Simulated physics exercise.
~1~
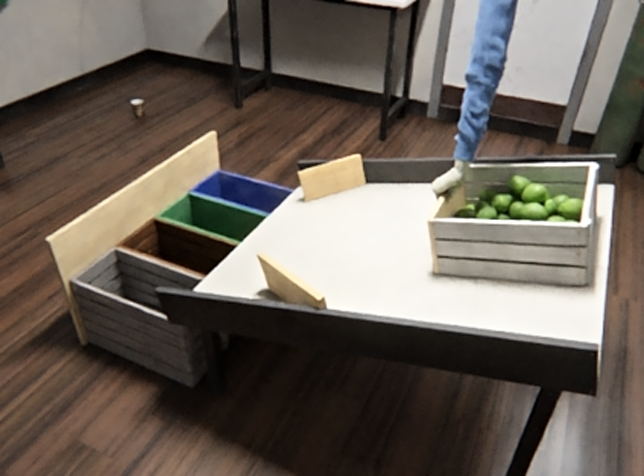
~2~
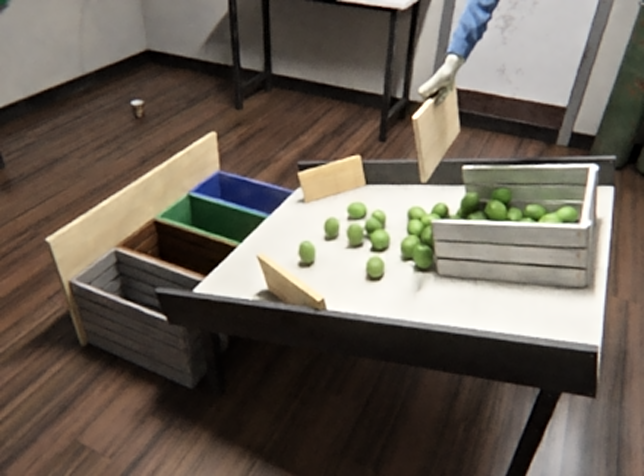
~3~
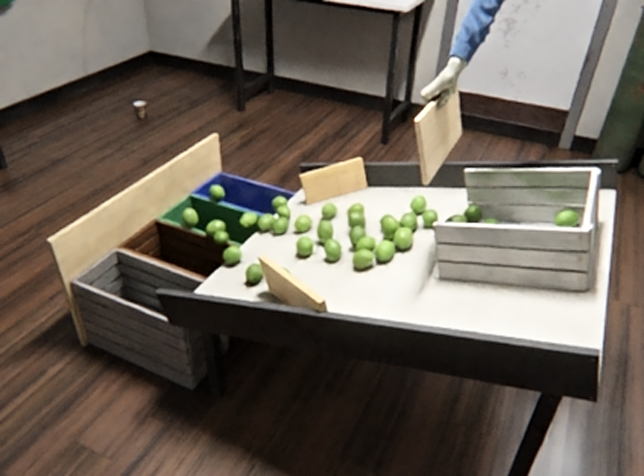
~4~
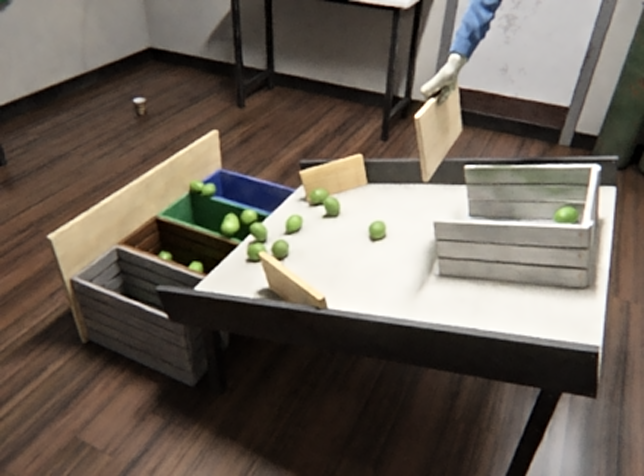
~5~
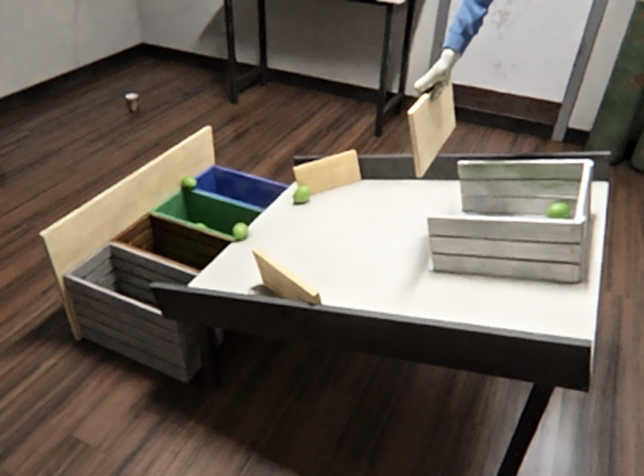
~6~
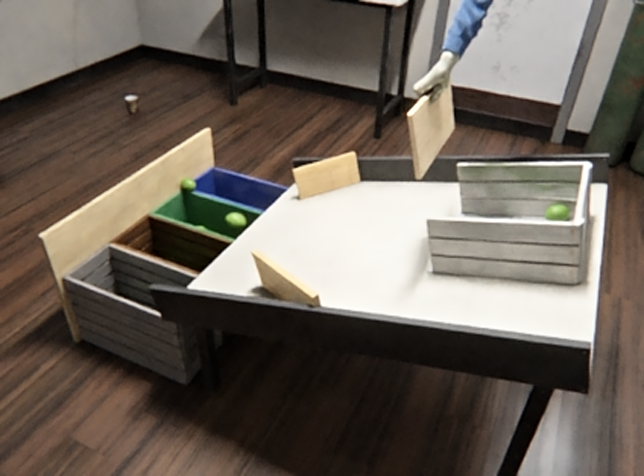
Limes roll down a sloped table into several bins after a gloved hand lifts the gate.
